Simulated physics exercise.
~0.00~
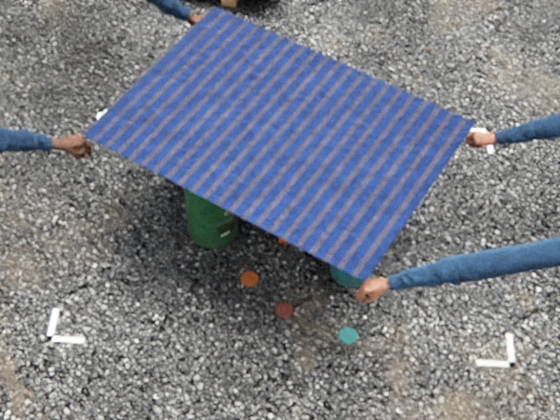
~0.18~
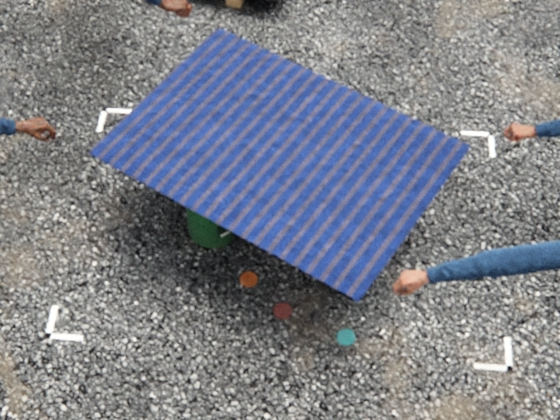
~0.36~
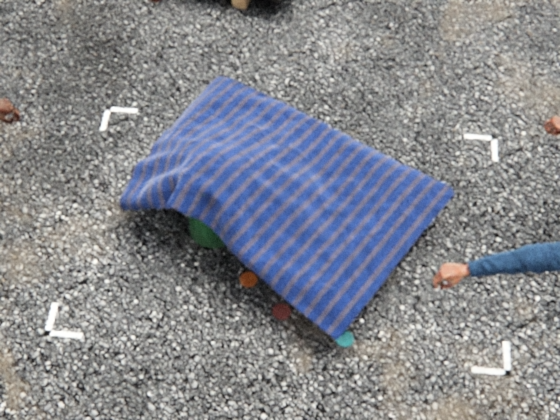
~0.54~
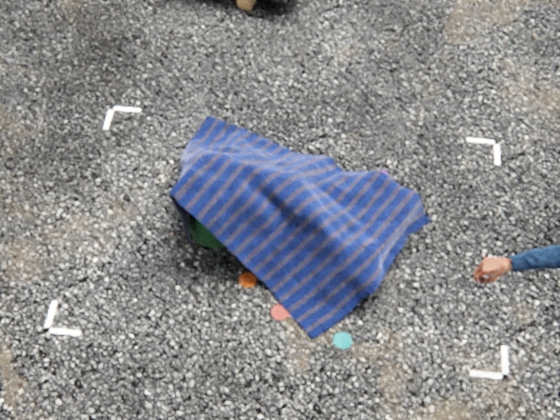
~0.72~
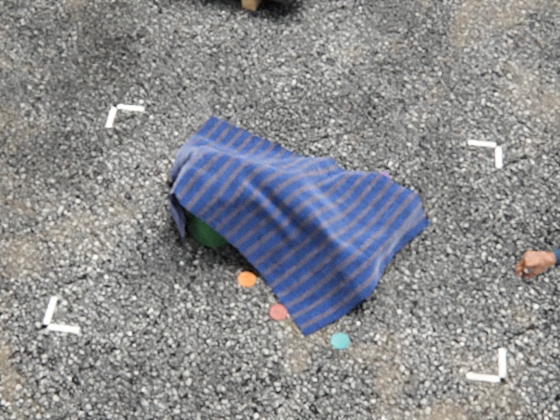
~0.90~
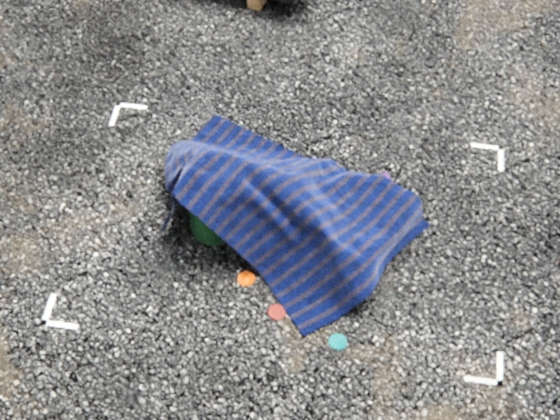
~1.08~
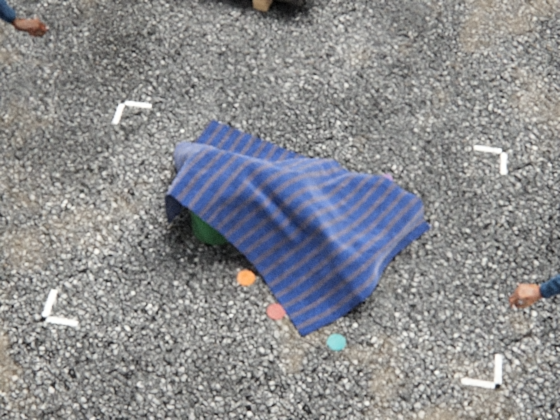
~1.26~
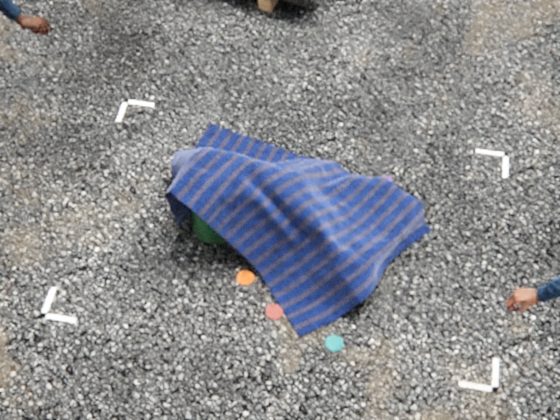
On a gravelly grey ground marked with white corner brackets, several hands hold a blue striped sheet stretched flat above a green bucket and some small coloured discs. The hands let go and draw back toward the edges as the sheet drops. It sinks and crumples over the bucket, its sides folding inward. The sheet then settles into a draped, uneven heap, and the last hand withdraws at the right. Hands reappear at the upper left and right, while the orange, red and teal discs lie uncovered in front of the sheet and a bit of green shows beneath its edge.
